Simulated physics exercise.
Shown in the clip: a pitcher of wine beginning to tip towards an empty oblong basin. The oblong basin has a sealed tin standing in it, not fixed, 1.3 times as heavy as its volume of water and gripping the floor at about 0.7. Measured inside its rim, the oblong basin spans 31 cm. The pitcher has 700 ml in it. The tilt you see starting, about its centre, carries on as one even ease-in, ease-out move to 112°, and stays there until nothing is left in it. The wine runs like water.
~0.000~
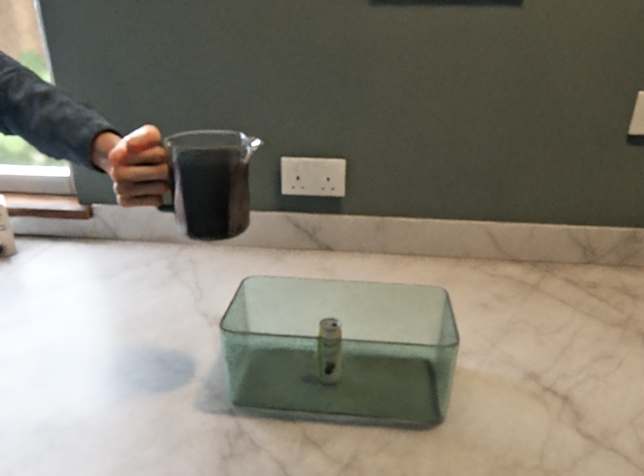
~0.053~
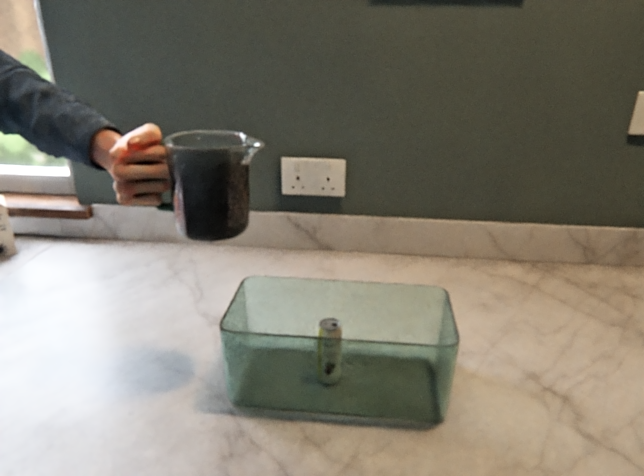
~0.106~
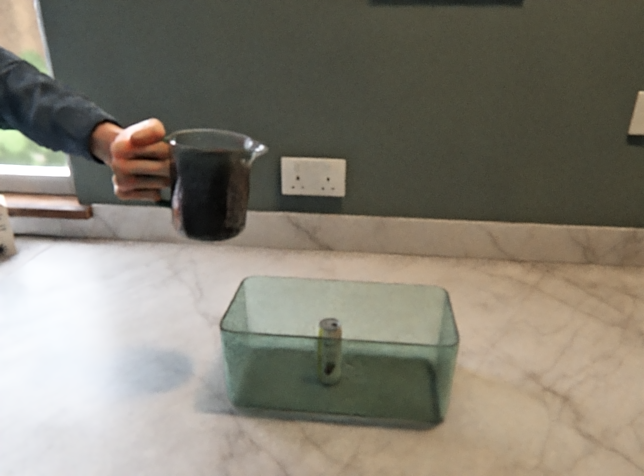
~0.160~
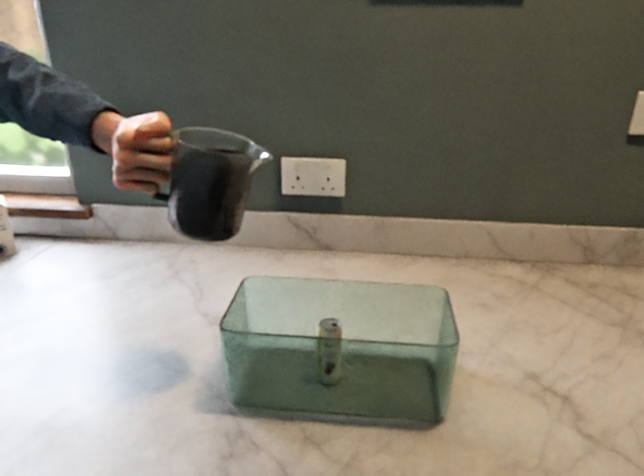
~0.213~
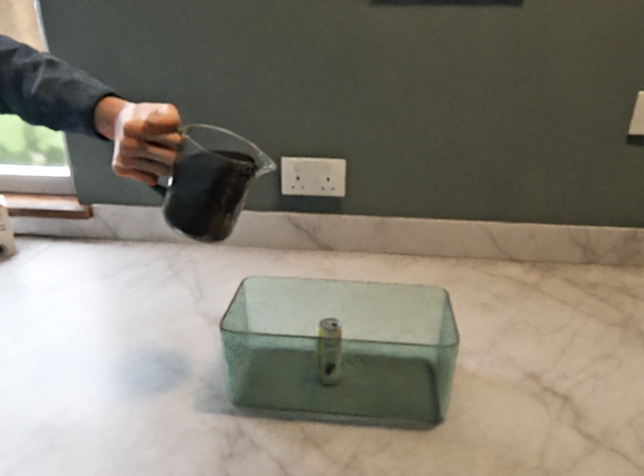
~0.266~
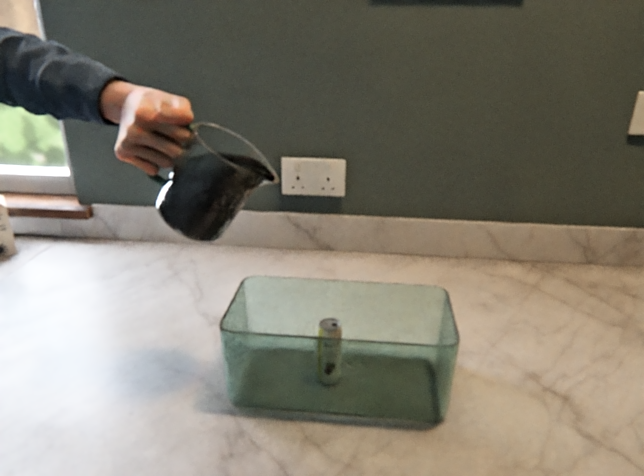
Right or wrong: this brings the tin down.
Right, the tin comes down.
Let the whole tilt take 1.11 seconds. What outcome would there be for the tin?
Then the tin tumbles.
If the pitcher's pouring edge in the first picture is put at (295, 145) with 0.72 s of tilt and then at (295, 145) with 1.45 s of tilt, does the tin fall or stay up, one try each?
In the first try it remains standing; in the second it remains standing.
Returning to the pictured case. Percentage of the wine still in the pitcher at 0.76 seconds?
I reckon near 10 per cent still sits there.
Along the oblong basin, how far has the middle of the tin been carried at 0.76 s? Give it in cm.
Near 2 cm of travel.
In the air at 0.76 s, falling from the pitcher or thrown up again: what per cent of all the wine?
Something like 16 per cent of the total.
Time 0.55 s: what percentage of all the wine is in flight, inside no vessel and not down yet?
Close to 30 in a hundred.
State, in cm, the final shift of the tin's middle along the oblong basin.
Net tin displacement: Roughly 10.0 cm.
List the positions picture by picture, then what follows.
Tilt 0°; pouring edge (263, 143); surface from (173, 155) to (247, 158); the oblong basin's rim runs from (232, 302) to (453, 315); the tin's top is at (330, 326), in the first frame.
Tilt 2°; pouring edge (264, 144); surface from (174, 155) to (248, 159), in the second frame.
Tilt 6°; pouring edge (267, 149); surface from (176, 154) to (250, 160), in the third frame.
Tilt 13°; pouring edge (272, 157); surface from (179, 156) to (255, 162), in the fourth frame.
Tilt 23°; pouring edge (277, 168); surface from (180, 162) to (263, 164), in the fifth frame.
Tilt 34°; pouring edge (279, 181); surface from (174, 175) to (273, 171), in the sixth frame.
By 0.55 s the tilt is 98° and 56 per cent is still to pour; the tin stands where it began.
By 0.76 s the tilt is 112° and 10 per cent is still to pour; the tin stands 2 cm from where it began.
By 0.98 s the tilt is 112° and 0 per cent is still to pour; the tin leans 33°.
By 1.22 s the tilt is 112° and 0 per cent is still to pour; the tin lies on its side.
At rest the tin lies on its side.
